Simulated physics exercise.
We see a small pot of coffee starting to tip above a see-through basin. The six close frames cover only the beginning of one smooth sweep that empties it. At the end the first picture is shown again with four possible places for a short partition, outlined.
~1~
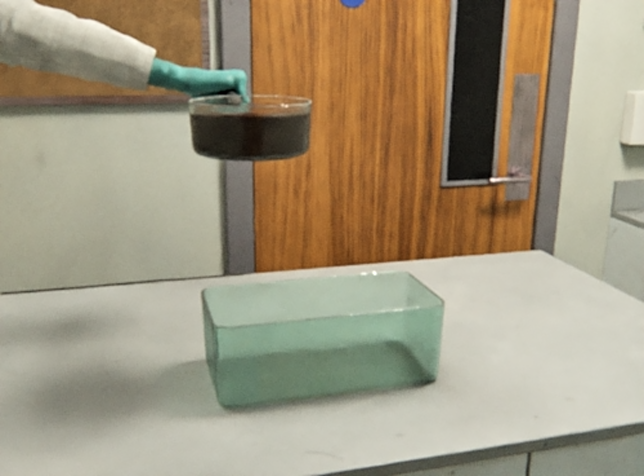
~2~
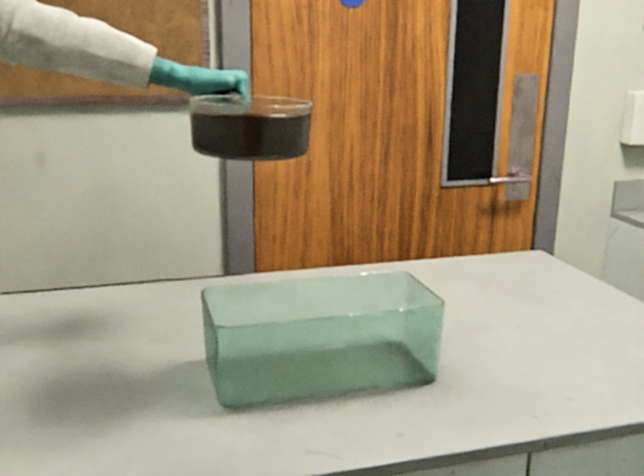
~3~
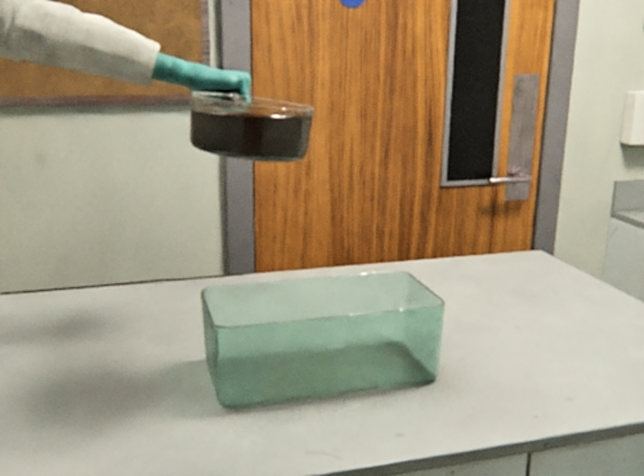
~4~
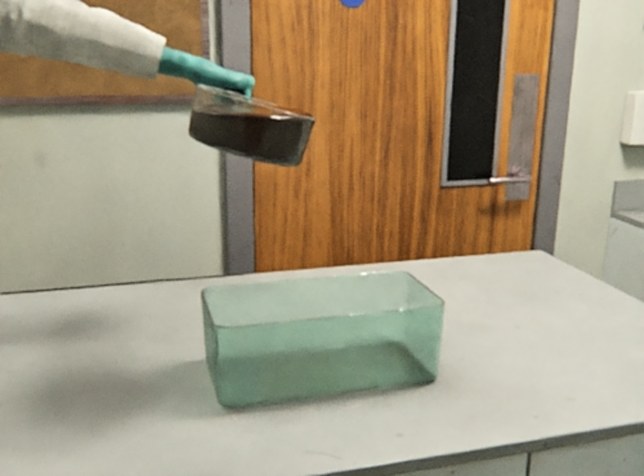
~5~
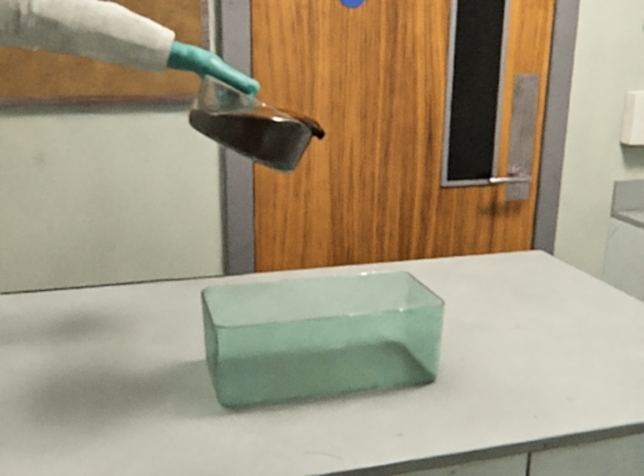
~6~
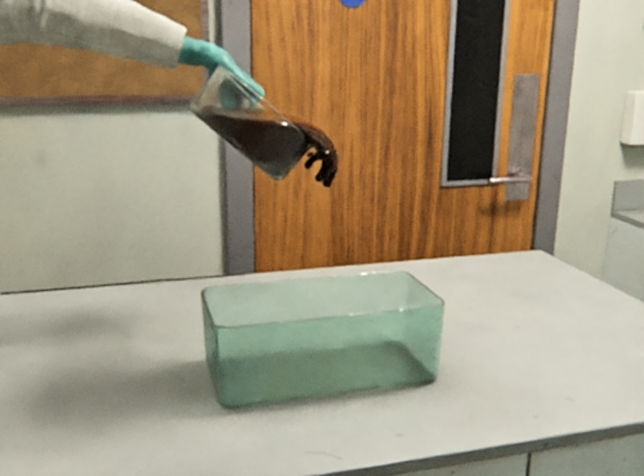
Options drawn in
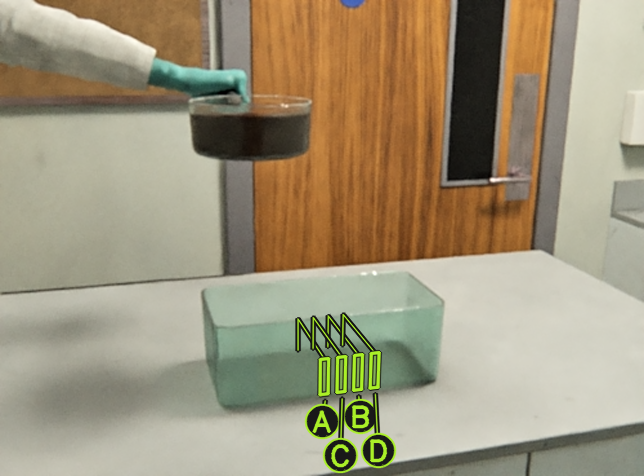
To begin with, a teal-gloved hand holds a small clear pot of dark coffee level above a see-through, greenish basin on a pale table. The hand then tips the pot steadily to the right, and the coffee slides over the lip and hangs below it in dark, finger-like strands.
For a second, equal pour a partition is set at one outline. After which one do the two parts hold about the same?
The best position is D.
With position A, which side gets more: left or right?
The right one.
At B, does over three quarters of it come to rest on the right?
No.
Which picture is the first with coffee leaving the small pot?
In picture 4.
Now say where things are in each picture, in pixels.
In the first frame, upright, lip at (307, 100); basin from (217, 406) to (437, 378); nothing has left yet.
In the second frame, upright, lip at (308, 101); nothing has left yet.
In the third frame, tipped about 7°, lip at (309, 107); nothing has left yet.
In the fourth frame, tipped about 16°, lip at (311, 116); coffee is over the lip, down to (307, 115).
In the fifth frame, tipped about 28°, lip at (311, 129); coffee is over the lip, down to (317, 136).
In the sixth frame, tipped about 41°, lip at (309, 143); coffee is over the lip, down to (324, 182).
On the marked copy, A at (325, 400); B at (358, 396); C at (342, 398); D at (375, 393).
If A is chosen, about 14 % ends left of the wall and 84 % right of it.
If B is chosen, about 32 % ends left of the wall and 66 % right of it.
If C is chosen, about 23 % ends left of the wall and 75 % right of it.
If D is chosen, about 51 % ends left of the wall and 46 % right of it; 3 % is lost outside.
